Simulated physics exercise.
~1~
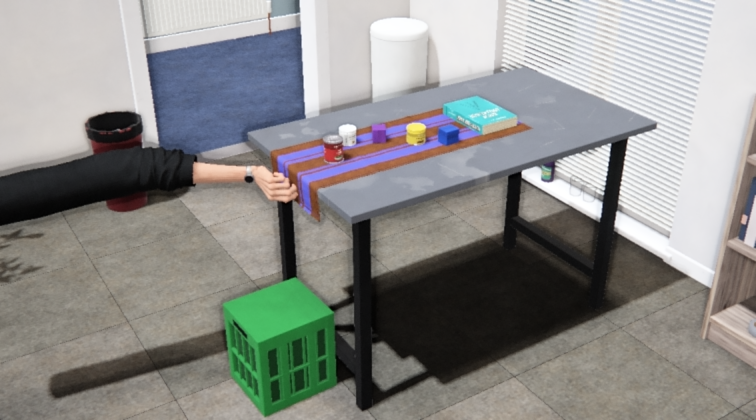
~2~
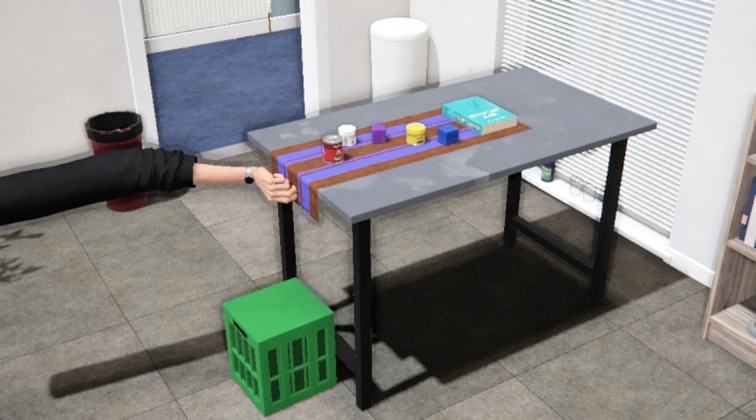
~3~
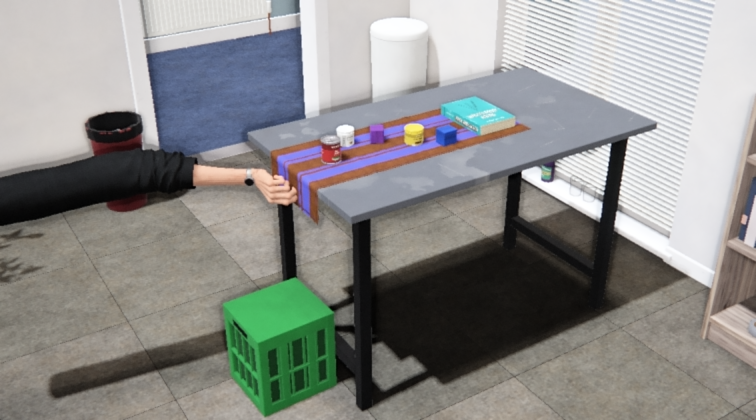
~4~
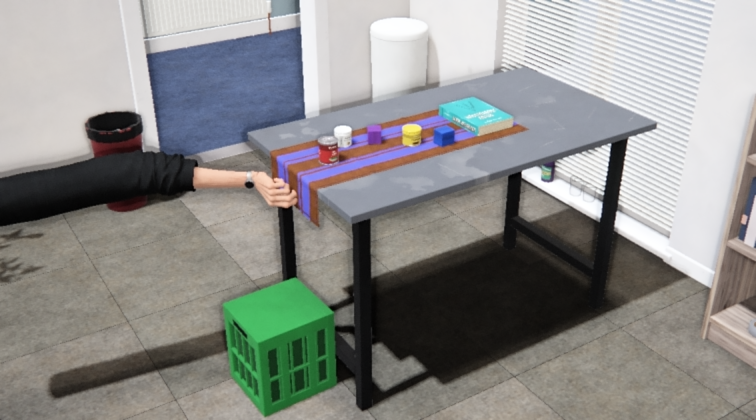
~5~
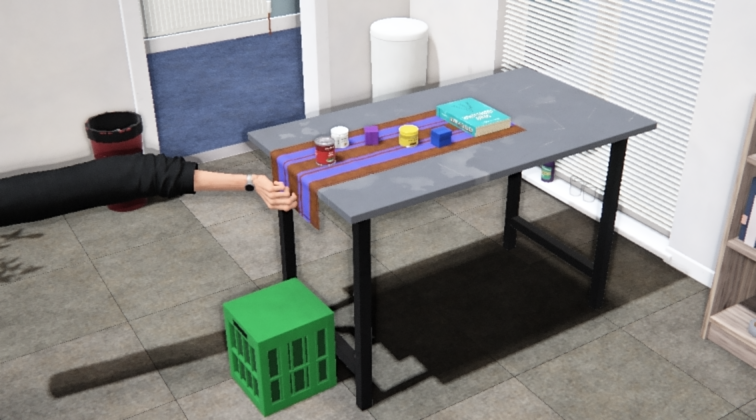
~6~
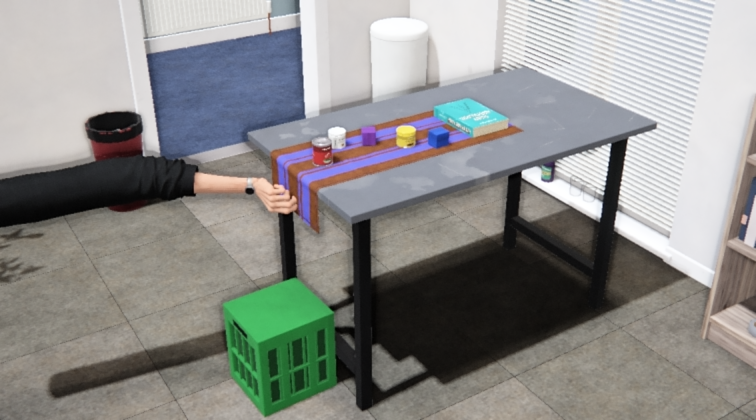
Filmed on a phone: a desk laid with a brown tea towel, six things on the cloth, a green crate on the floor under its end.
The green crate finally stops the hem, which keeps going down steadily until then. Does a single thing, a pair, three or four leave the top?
What comes down is a trio.
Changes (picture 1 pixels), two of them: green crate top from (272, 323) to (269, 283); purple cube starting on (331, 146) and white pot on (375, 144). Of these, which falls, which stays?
Outcome for the purple cube: It is lost. Outcome for the white pot: It stays.
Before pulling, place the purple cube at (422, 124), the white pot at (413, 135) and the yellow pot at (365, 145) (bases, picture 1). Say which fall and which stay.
Start with the purple cube, which is kept; next the white pot, which is kept; last the yellow pot, which is lost.
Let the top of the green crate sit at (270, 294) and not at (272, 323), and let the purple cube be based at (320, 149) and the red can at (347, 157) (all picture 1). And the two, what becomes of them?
The purple cube ends up off the top and the red can ends up off the top.
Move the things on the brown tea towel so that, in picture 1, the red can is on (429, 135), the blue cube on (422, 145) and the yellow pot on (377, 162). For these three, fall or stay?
The red can ends up on top still, the blue cube ends up on top still, the yellow pot ends up off the top.
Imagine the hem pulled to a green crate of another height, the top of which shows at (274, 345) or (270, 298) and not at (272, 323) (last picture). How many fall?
Respectively 4 and 2.
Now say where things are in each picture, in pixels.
The first picture shows hem (320, 222); red can (333, 139); white pot (348, 128); purple cube (379, 127); yellow pot (416, 127); blue cube (449, 128); top of the crate (272, 323).
The second picture shows hem (319, 223); red can (333, 139).
The third picture shows hem (318, 225); white pot (345, 129).
The fourth picture shows hem (319, 227); purple cube (374, 128); top of the crate (272, 323).
The fifth picture shows hem (320, 230); yellow pot (409, 129).
The sixth picture shows hem (320, 234); red can (322, 141); white pot (337, 131); purple cube (369, 130); yellow pot (406, 129); blue cube (439, 131).
Soon after, hem near (296, 257); red can gone.
Then, hem on the crate; red can, white pot and purple cube gone.
At rest, hem on the crate; red can, white pot and purple cube gone. It carries off three.
